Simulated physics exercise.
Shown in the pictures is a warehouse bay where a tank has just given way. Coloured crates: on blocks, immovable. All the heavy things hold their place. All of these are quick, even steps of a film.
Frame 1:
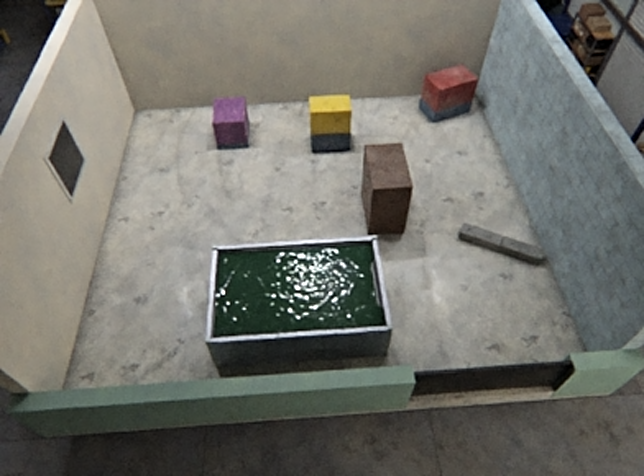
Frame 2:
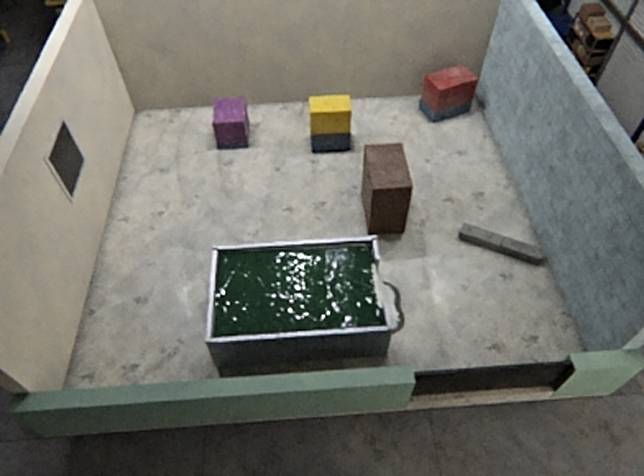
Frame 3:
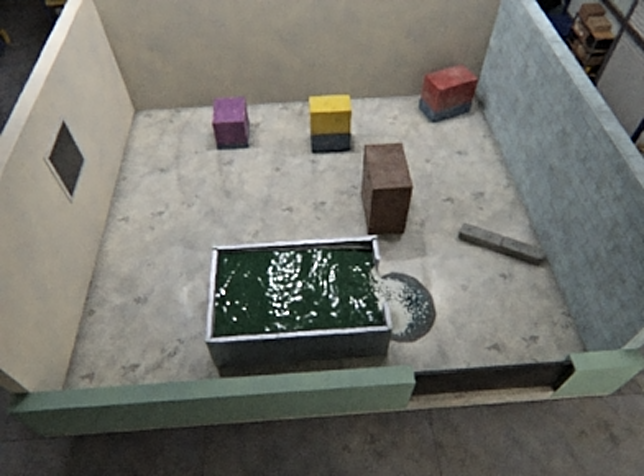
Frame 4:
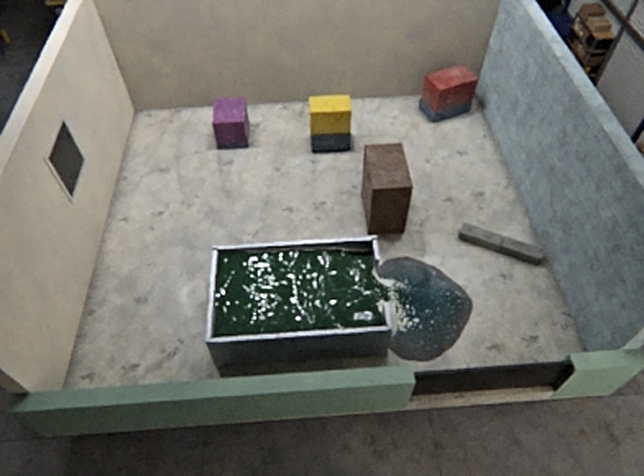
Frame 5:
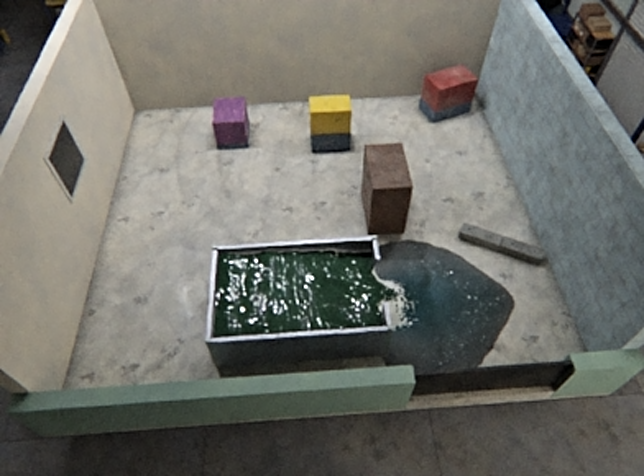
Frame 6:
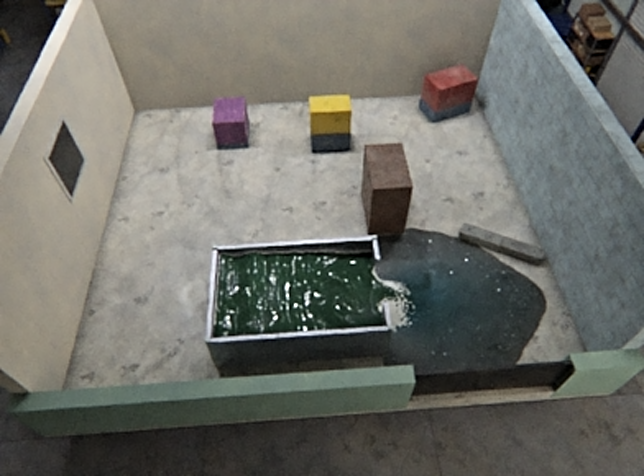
Green-looking water pouring from the right side of an open tank, spreading rightward in a widening dark pool across the grey floor.
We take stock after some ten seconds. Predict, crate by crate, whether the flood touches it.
My prediction: The red crate remains untouched; the purple crate remains untouched; the yellow crate remains untouched.
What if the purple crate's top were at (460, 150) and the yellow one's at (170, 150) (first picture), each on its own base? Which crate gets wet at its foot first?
The crate marked purple.
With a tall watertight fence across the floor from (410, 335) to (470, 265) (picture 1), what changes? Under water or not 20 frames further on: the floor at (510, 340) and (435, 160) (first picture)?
Reached, reached.
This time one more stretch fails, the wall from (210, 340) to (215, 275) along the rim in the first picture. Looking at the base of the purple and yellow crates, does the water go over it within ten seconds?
First the purple crate: It gets reached; then the yellow crate: It is never reached.
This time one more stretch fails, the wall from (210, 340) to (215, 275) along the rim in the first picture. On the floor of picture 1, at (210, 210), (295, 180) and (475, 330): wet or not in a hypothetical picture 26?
Spot one: Reached by the flood. Spot two: Spared by the leak. Spot three: Spared by the leak.
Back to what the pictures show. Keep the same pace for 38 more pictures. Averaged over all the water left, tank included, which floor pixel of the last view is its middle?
The balance point is around (400, 273).
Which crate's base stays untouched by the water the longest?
That's the purple one.
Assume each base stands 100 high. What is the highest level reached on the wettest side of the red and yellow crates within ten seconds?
Respectively 50 % and 10 %.
A moment on, water covers 20 % of the floor; the red crate not reached, the purple crate not reached, the yellow crate not reached.
Next, water covers 25 % of the floor; the red crate not reached, the purple crate not reached, the yellow crate not reached.
Then, water covers 30 % of the floor; the red crate water round its plinth, the purple crate not reached, the yellow crate not reached.
Later, water covers 50 % of the floor; the red crate water round its plinth, the purple crate not reached, the yellow crate water round its plinth.
In the end, water covers 80 % of the floor; the red crate stayed above the water, the purple crate stayed above the water, the yellow crate stayed above the water.
